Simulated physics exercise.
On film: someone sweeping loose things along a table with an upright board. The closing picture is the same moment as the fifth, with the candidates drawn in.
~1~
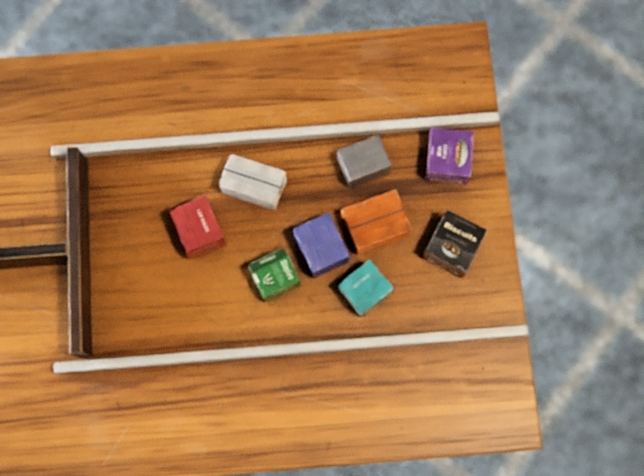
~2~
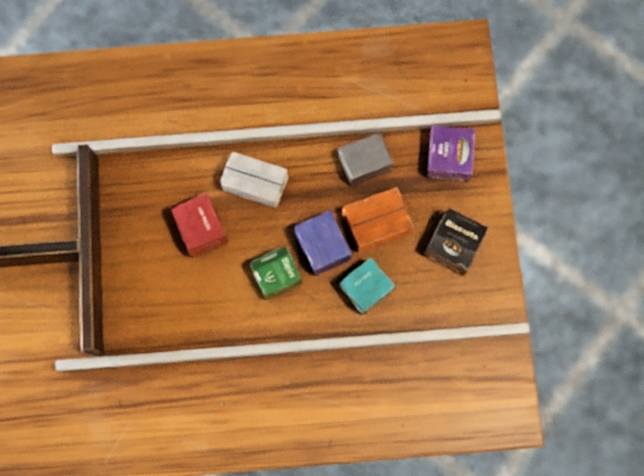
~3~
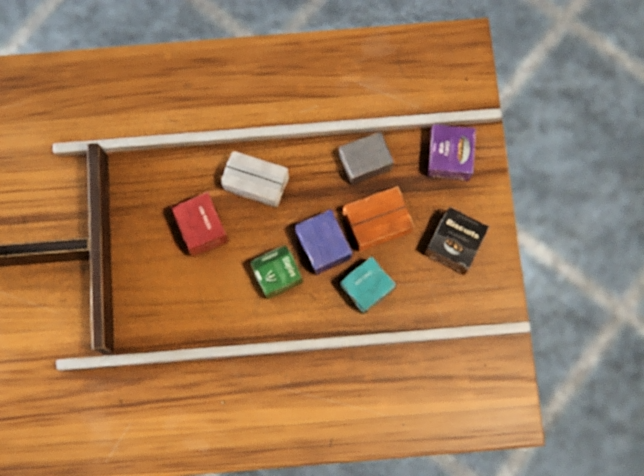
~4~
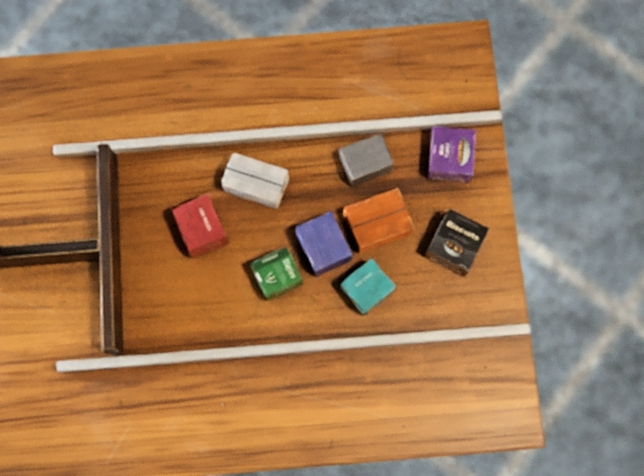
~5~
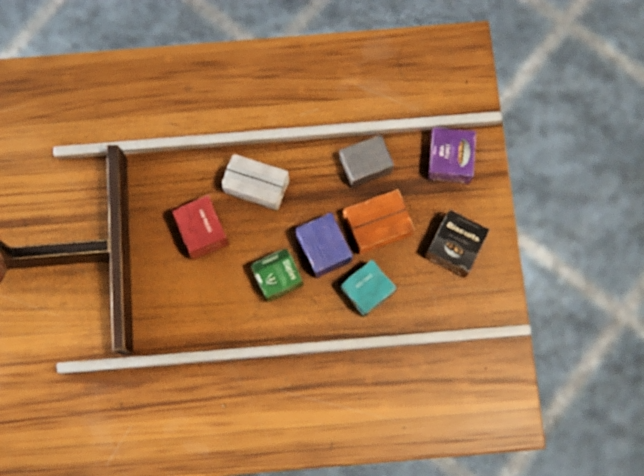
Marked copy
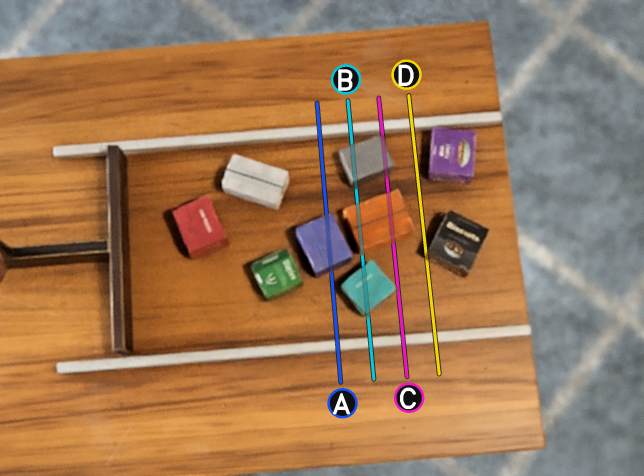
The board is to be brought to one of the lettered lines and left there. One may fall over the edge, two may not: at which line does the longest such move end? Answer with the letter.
C.
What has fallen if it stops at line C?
The purple packet.
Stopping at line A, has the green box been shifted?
By then, yes.
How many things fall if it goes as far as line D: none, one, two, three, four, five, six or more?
In all, three.
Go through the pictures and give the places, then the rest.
In the first frame, orange box (376, 222); red box (198, 228); white box (253, 182).
In the second frame, board (85, 245); turquoise packet (368, 287).
In the third frame, board (96, 243); purple packet (451, 153).
In the fourth frame, board (105, 244); green box (278, 274).
In the fifth frame, board (115, 245); orange box (379, 222); red box (201, 228); white box (256, 182).
On the marked copy, A at (329, 238); B at (360, 235); C at (392, 232); D at (423, 230).
Taking C. A third of the way, board (214, 237); red box (243, 228); purple packet (452, 156).
Two thirds of the way, board (313, 229); black packet (471, 247); orange box (427, 213).
When it is over, board (389, 223); purple packet over the edge; orange box (497, 199); one fallen.
As for the rest, A is within the limit but short; B is within the limit but short; D drops three.
